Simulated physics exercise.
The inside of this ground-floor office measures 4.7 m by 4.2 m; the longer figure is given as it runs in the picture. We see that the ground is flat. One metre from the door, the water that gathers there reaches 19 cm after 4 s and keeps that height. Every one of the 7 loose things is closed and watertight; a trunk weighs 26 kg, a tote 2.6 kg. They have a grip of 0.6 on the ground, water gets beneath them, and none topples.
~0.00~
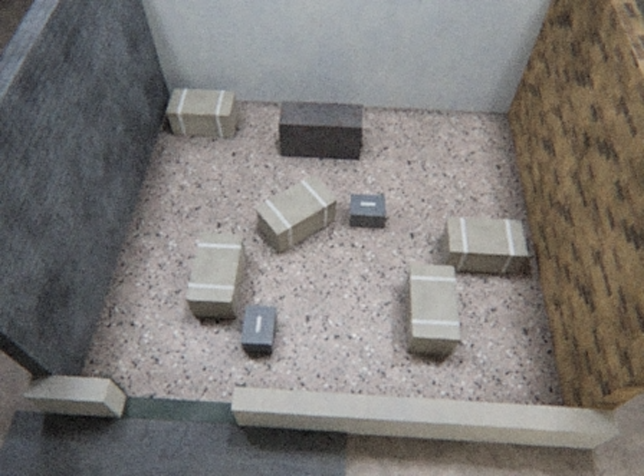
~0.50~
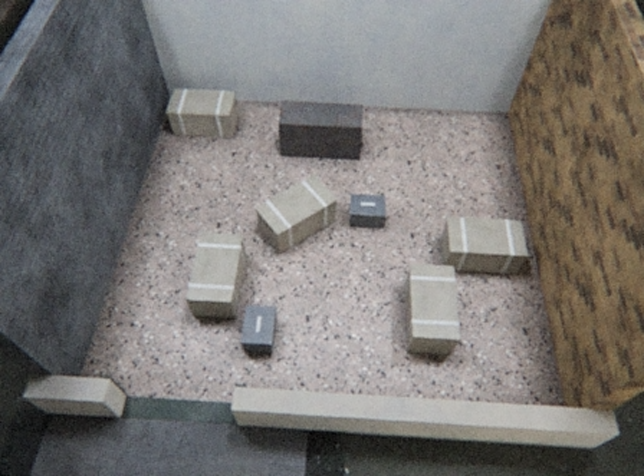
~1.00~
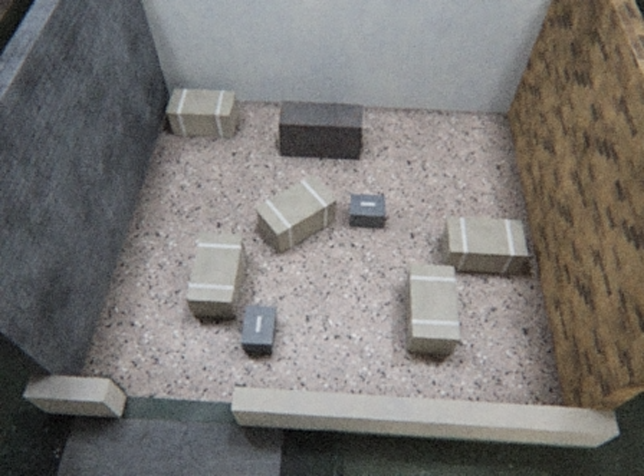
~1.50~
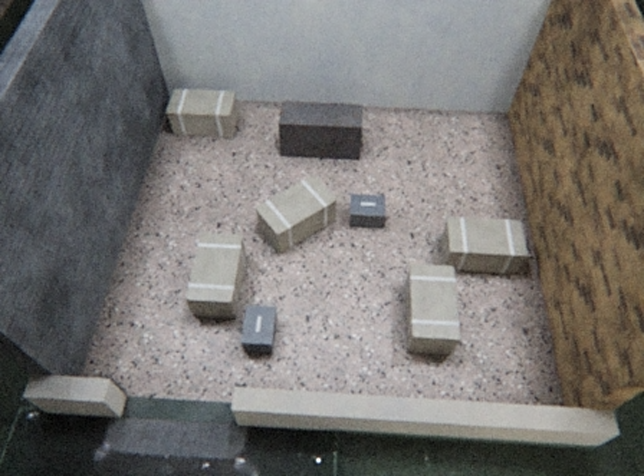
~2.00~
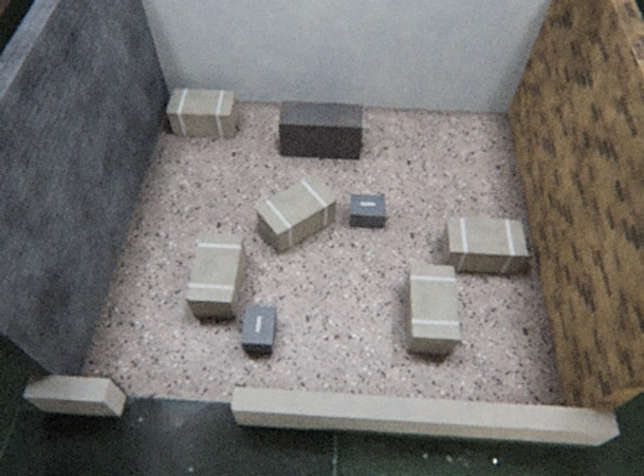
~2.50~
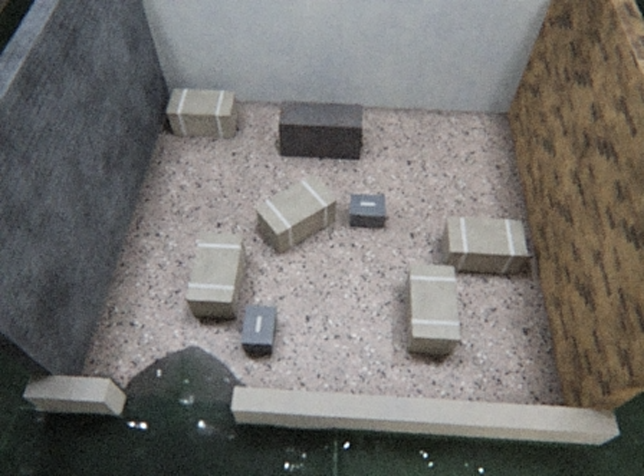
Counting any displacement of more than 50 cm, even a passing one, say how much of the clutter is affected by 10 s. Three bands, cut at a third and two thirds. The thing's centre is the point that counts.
I bet the count comes out medium.
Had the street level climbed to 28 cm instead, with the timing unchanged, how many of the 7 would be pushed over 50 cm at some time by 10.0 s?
In that case the number is 5.
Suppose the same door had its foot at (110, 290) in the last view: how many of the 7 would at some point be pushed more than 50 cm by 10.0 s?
The answer would then be 3.
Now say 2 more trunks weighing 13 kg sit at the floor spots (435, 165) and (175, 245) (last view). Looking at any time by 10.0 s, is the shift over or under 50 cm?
The first: Falls below it. The second: Exceeds it.
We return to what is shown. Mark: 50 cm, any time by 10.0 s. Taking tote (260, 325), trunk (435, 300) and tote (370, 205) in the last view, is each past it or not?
Beyond, within, beyond.
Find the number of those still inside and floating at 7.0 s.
1.
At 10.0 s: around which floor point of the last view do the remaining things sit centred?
Close to (365, 236).
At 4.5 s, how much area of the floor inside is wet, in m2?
Near 5.0 m2 in all.
After 3.5 s 0 of 7 are over 50 cm from their spots; 0 afloat.
After 4.5 s 1 of 7 are over 50 cm from their spots; 0 afloat.
After 7.0 s 2 of 7 are over 50 cm from their spots; 1 afloat.
After 10.0 s 3 of 7 are over 50 cm from their spots, and 3 have been at some point; 1 afloat.
